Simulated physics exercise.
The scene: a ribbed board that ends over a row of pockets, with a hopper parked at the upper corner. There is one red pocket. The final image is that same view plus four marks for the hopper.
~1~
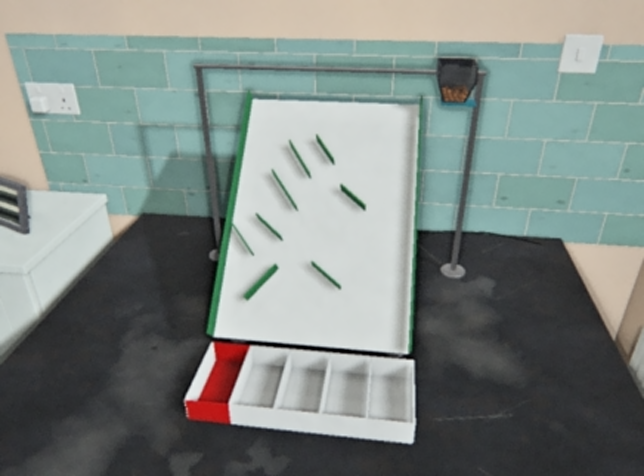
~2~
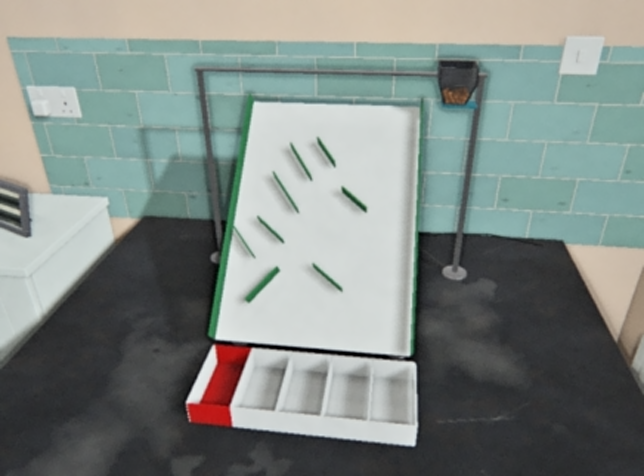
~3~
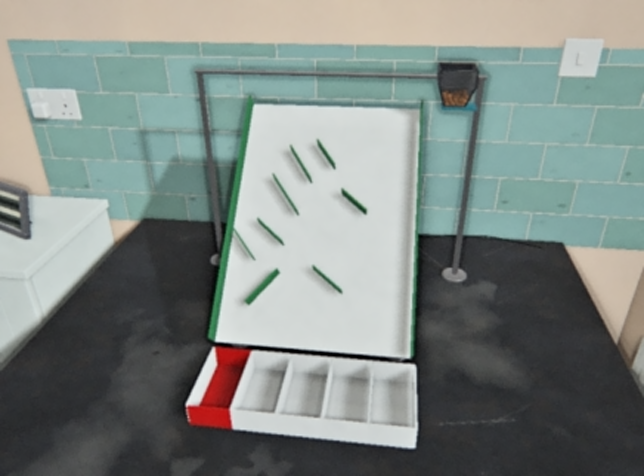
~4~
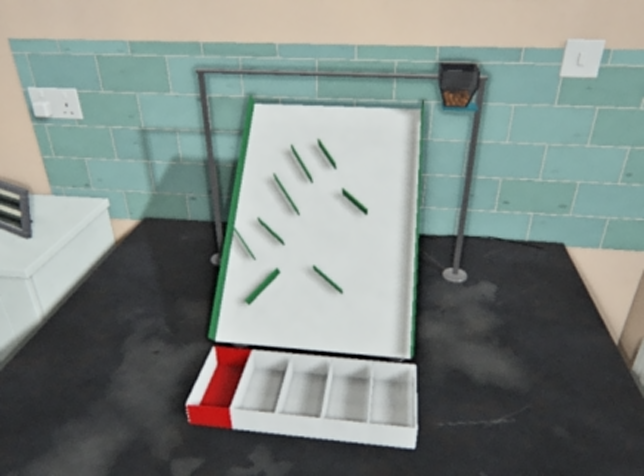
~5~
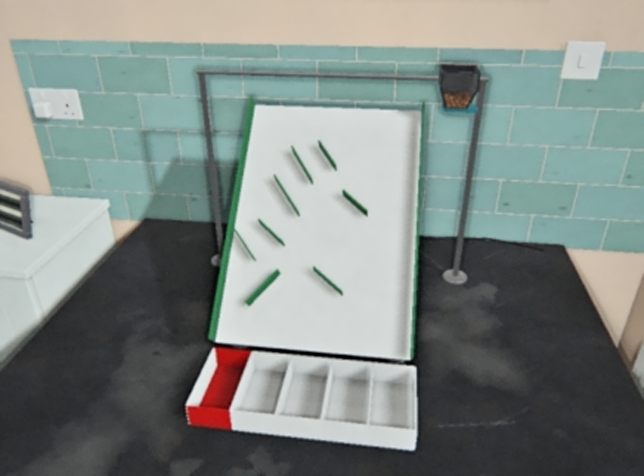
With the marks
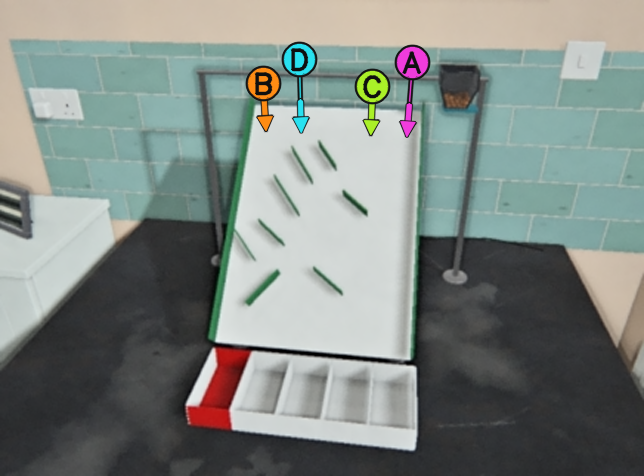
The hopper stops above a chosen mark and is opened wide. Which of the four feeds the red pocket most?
Go for B.
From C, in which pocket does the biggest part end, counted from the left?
It is the fifth one.
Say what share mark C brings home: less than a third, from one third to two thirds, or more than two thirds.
It is less than a third.
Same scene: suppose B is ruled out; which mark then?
It is D.
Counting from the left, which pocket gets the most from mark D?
The fifth.
On the marked copy, mark A meets the board at (407, 131); mark B meets the board at (265, 125); mark C meets the board at (370, 129); mark D meets the board at (301, 127).
For mark A, not one piece in the red pocket, almost all in other pockets, about a tenth outside the box.
For mark B, roughly two thirds in the red pocket, roughly a quarter in other pockets, just a few held on the board, about a tenth outside the box.
For mark C, just a few in the red pocket, almost all in other pockets, just a few outside the box.
For mark D, about a tenth in the red pocket, the larger part in other pockets, about a tenth outside the box.
